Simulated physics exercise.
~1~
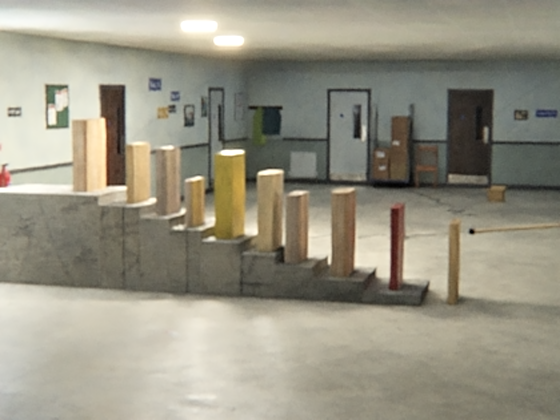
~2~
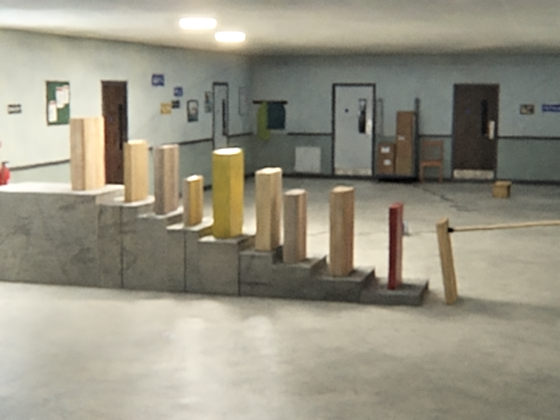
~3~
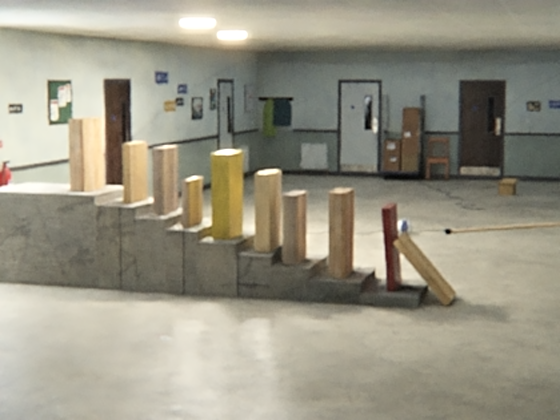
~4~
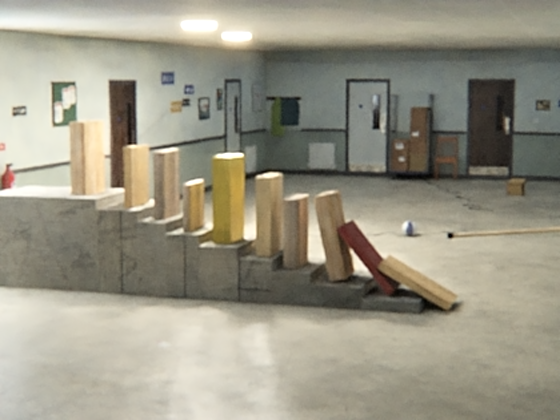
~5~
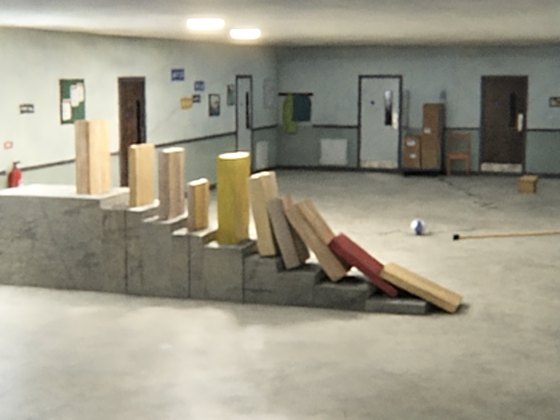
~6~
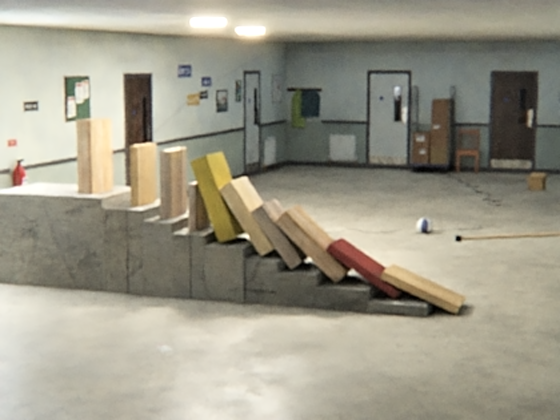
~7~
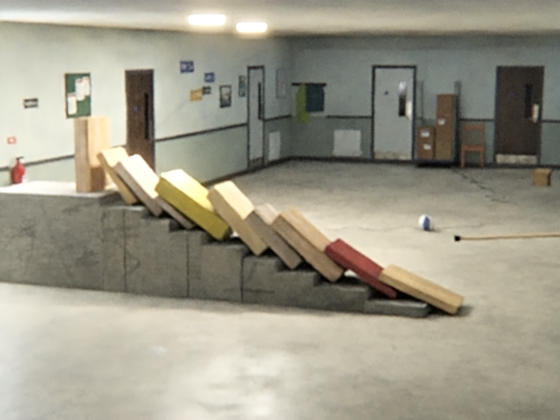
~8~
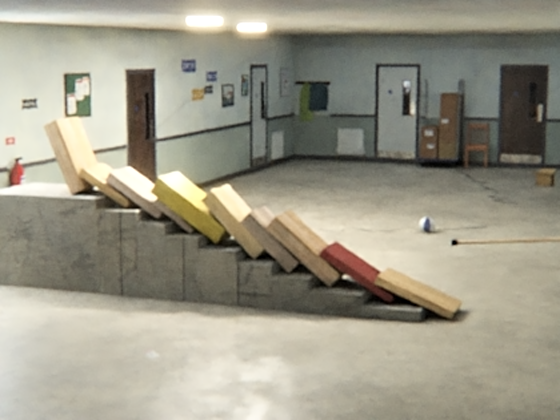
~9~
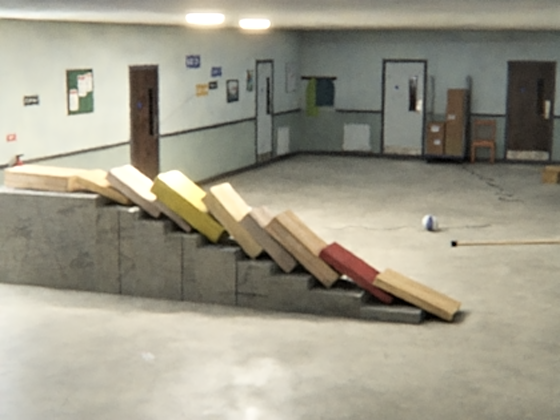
In this clip, wooden boards stand upright up a flight of low grey steps in a large room; the lowest tips left beside a pole, and the red, yellow and plain boards topple in turn up the steps until all lie fallen or leaning.
